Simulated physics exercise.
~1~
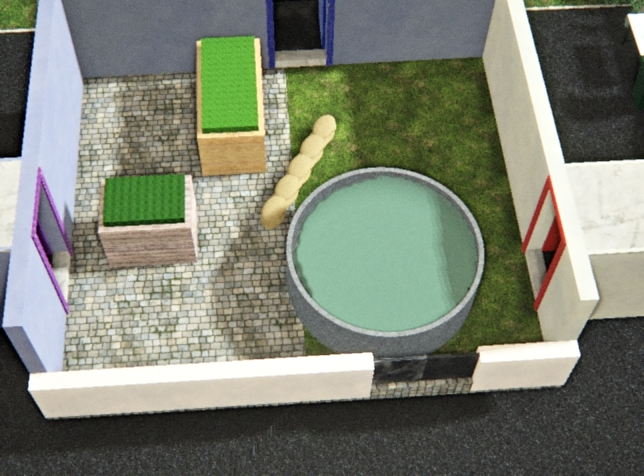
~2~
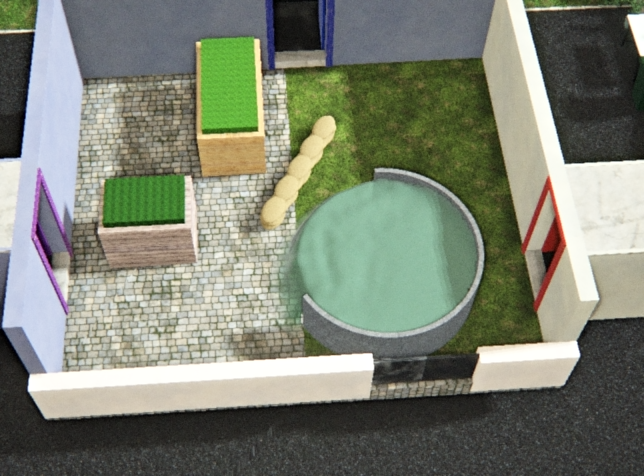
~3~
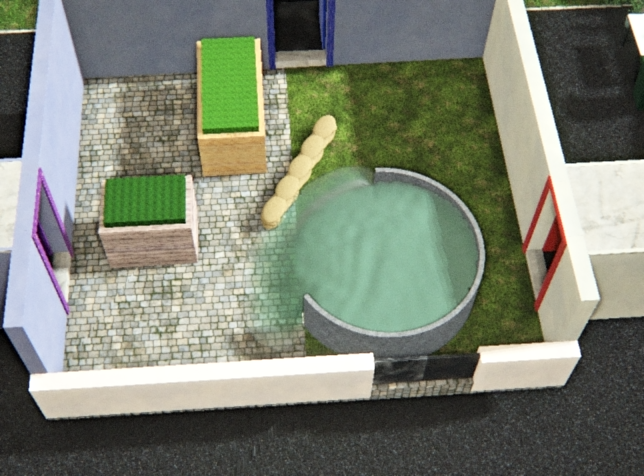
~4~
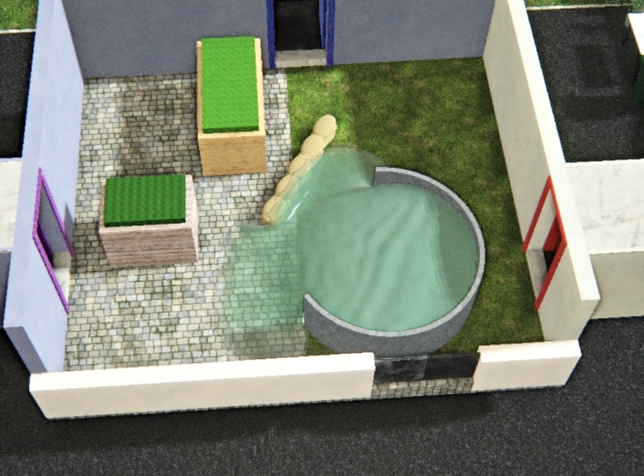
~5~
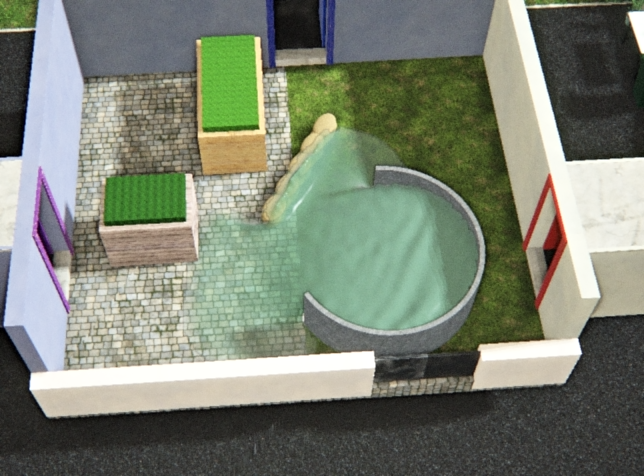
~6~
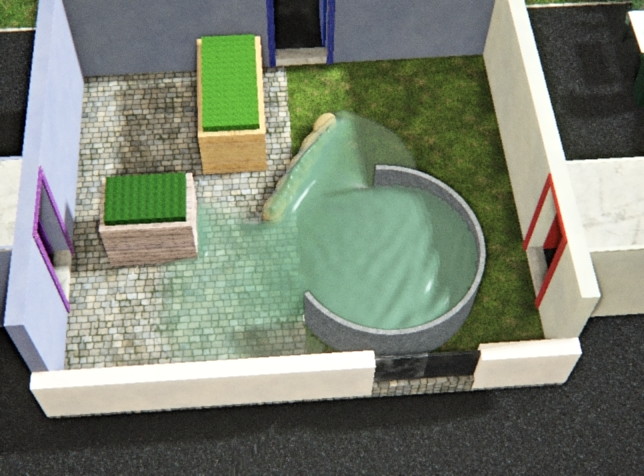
Green water pouring from a round pool as its left side opens, spreading past a lumpy tan barrier and across garden paving.
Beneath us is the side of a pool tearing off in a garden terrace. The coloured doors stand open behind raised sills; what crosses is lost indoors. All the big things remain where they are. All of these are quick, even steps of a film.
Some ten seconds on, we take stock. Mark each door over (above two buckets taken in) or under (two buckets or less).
Red door: Under. Purple door: Over. Blue door: Under.
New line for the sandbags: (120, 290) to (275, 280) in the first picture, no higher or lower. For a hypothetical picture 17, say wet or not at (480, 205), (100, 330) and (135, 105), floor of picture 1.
In that order: Not flooded, flooded, under water.
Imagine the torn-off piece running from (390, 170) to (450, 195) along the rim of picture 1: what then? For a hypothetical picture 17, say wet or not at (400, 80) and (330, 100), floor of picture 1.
Well, the first place would be submerged and the second one submerged.
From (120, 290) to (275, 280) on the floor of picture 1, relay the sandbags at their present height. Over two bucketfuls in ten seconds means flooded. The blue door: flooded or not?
Checked individually, blue gets past the mark.
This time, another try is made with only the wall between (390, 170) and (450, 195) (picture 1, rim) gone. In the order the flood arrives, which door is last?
It's the purple one.
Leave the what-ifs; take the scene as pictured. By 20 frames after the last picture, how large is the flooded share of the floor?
Estimate: Some 85 in a hundred.
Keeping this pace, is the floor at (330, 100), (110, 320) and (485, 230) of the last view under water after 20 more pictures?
Point by point: Inundated, inundated, not yet wet.
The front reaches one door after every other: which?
The one in red.
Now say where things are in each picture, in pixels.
Still water in the round pool at (385, 250), in the first picture.
Water pours out at (301, 235) and has run to a hidden place, in the second picture.
Water pours out at (302, 237) and has run to a hidden place, in the third picture.
The front is at a hidden place, out from the gap at (302, 238), in the fourth picture.
Water pours out at (302, 237) and has run to a hidden place, in the fifth picture.
The front is at a hidden place, out from the gap at (302, 237), in the sixth picture.
A moment on, water covers 55 % of the floor; the red door not reached, the purple door under two buckets in, the blue door not reached.
Next, water covers 80 % of the floor; the red door not reached, the purple door over two buckets in, the blue door wet at the sill, nothing in.
Then, water covers 85 % of the floor; the red door not reached, the purple door far over two buckets in, the blue door wet at the sill, nothing in.
Later, water covers 95 % of the floor; the red door wet at the sill, nothing in, the purple door far over two buckets in, the blue door under two buckets in.
In the end, water covers 95 % of the floor; the red door wet at the sill, nothing in, the purple door far over two buckets in, the blue door under two buckets in.
